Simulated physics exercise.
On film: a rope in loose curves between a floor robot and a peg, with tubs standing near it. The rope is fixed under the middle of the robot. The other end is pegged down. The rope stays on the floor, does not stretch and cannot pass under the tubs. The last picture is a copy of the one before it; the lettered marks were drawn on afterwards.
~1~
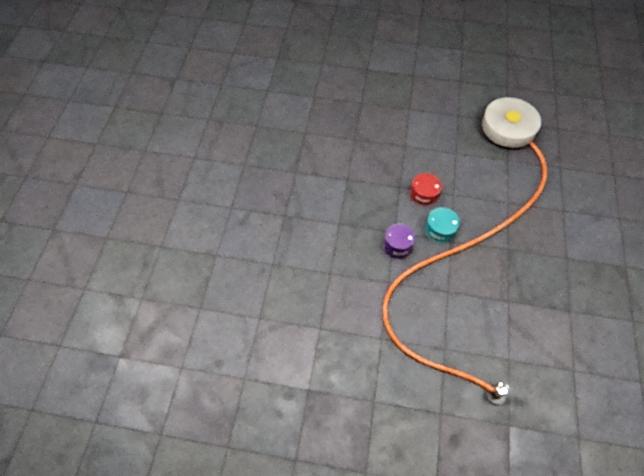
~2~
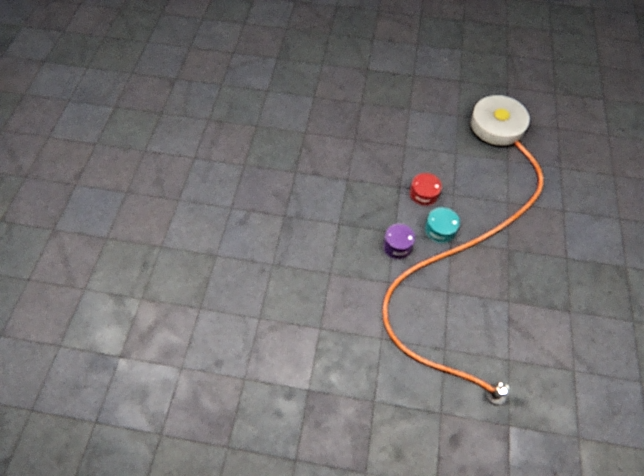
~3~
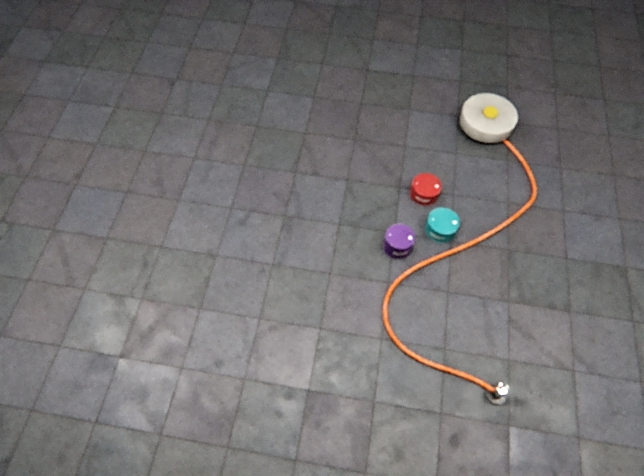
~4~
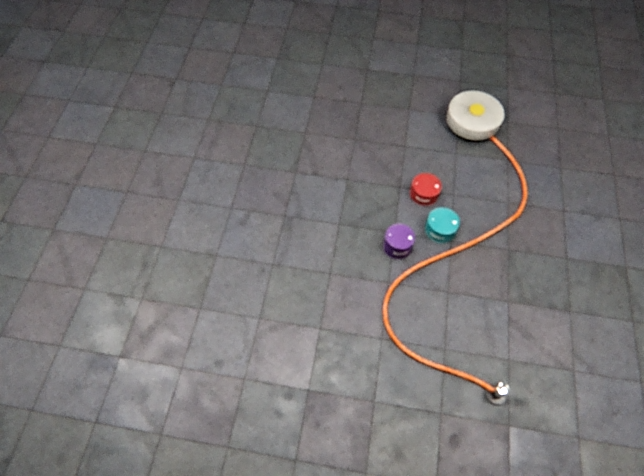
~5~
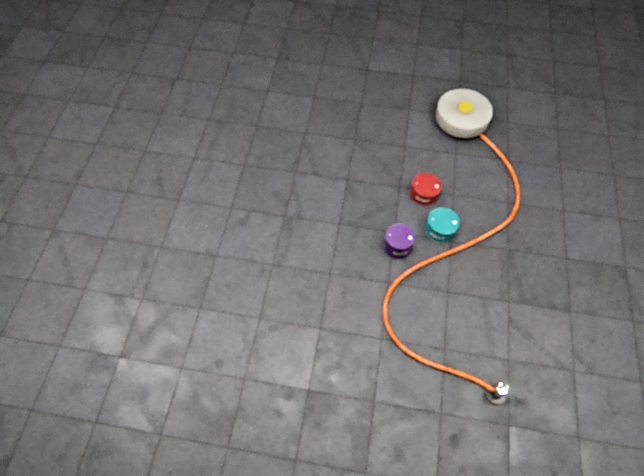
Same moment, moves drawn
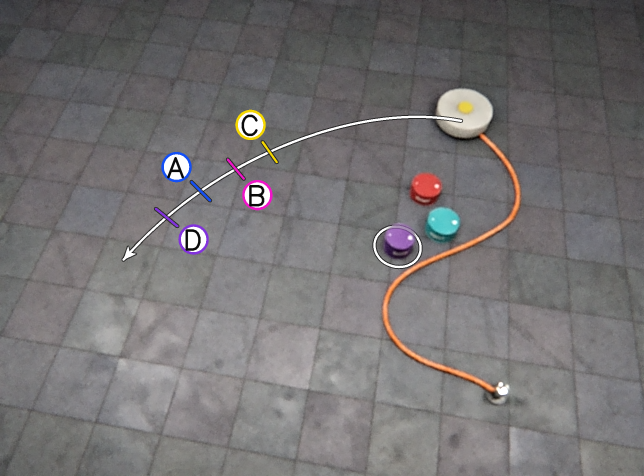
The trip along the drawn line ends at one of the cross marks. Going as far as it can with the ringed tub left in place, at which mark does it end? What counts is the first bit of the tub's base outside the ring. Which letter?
D.
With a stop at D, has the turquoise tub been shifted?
Yes.
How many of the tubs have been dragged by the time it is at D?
By then, two.
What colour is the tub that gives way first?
The red tub.
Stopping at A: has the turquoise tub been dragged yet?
No.
On the marked copy, A at (201, 191); B at (236, 169); C at (270, 152); D at (166, 217); the ring at (398, 246); the route from (461, 121) via (284, 146) to (123, 260).
Taking D. A third of the way, robot (354, 117); purple tub (399, 242).
Two thirds of the way, robot (249, 155); purple tub (399, 242).
When it is over, robot (164, 212); purple tub (399, 242); turquoise tub (427, 237); red tub (403, 219); the purple tub is still in its ring.
As for the rest, A is safe but short; B is safe but short; C is safe but short.
